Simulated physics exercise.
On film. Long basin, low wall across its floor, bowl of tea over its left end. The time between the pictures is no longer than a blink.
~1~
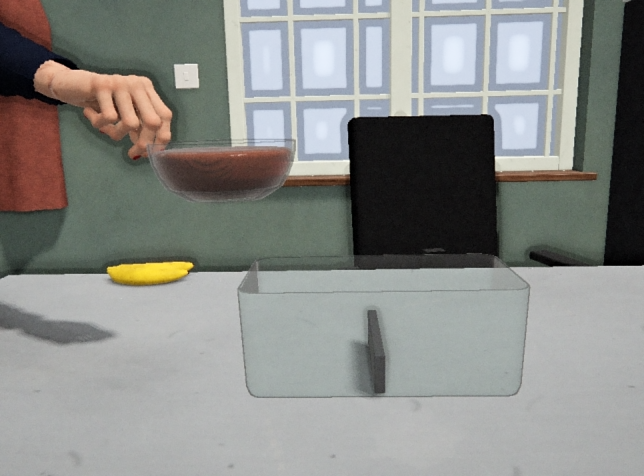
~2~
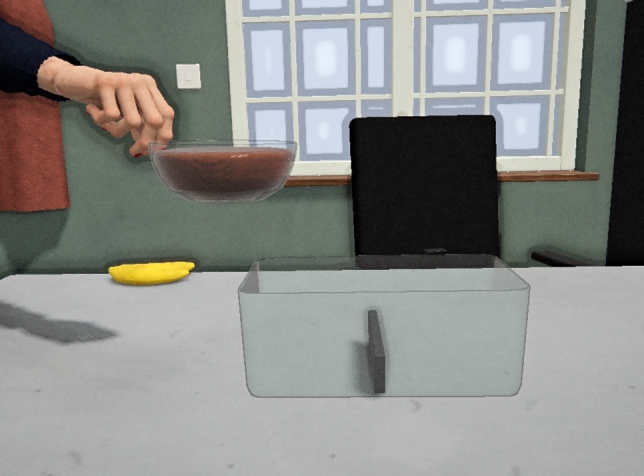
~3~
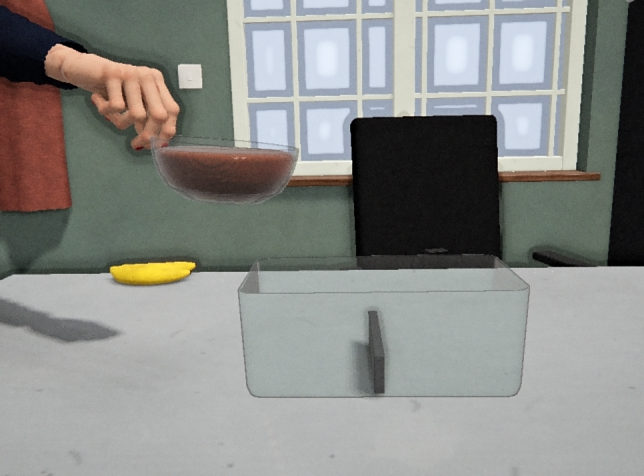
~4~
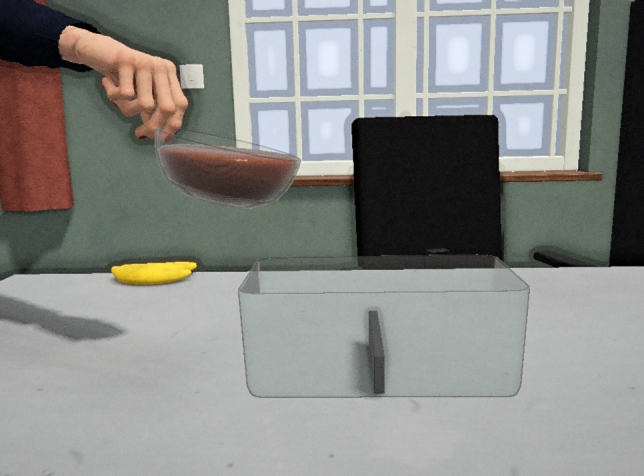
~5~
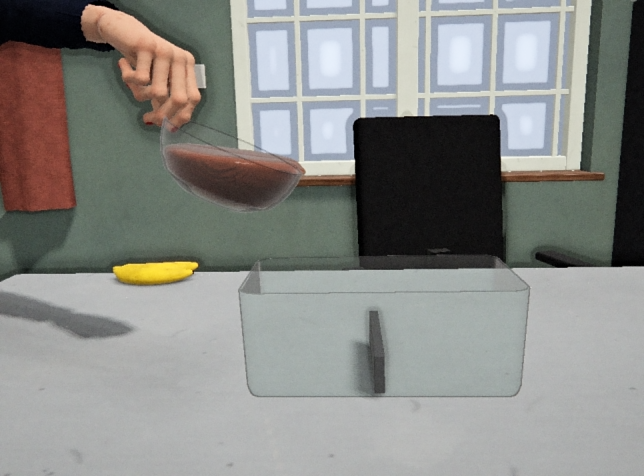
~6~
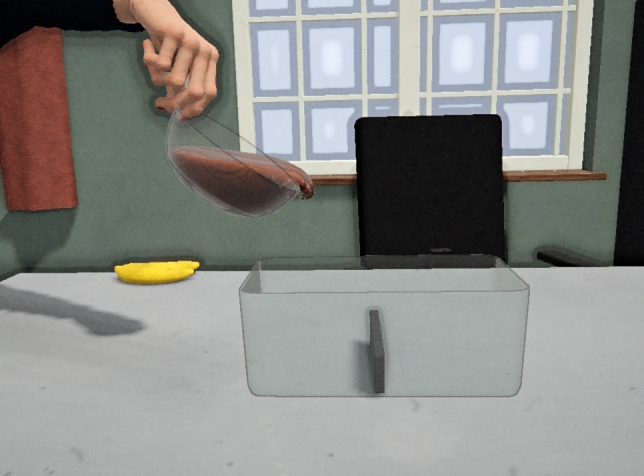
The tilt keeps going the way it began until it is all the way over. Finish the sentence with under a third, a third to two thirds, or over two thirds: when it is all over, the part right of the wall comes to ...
When it is all over, the part right of the wall comes to under a third.
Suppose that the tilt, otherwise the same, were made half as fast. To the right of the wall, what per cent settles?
Roughly 20 in a hundred.
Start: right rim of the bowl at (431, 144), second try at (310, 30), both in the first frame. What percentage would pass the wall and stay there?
The first gives 75 %, the second 50 %.
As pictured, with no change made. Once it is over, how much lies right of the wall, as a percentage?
I'd say near 20 in a hundred.
A moment on, the bowl is tipped right over and 3 per cent is still to pour, 80 is left of the wall and 0 right of it.
Next, the bowl is tipped right over and 0 per cent is still to pour, 74 is left of the wall and 9 right of it.
Then the bowl is tipped right over and 0 per cent is still to pour, 74 is left of the wall and 17 right of it.
Later the bowl is tipped right over and 0 per cent is still to pour, 74 is left of the wall and 17 right of it.
In the end 73 per cent lies left of the wall, 18 right of it and 9 outside.
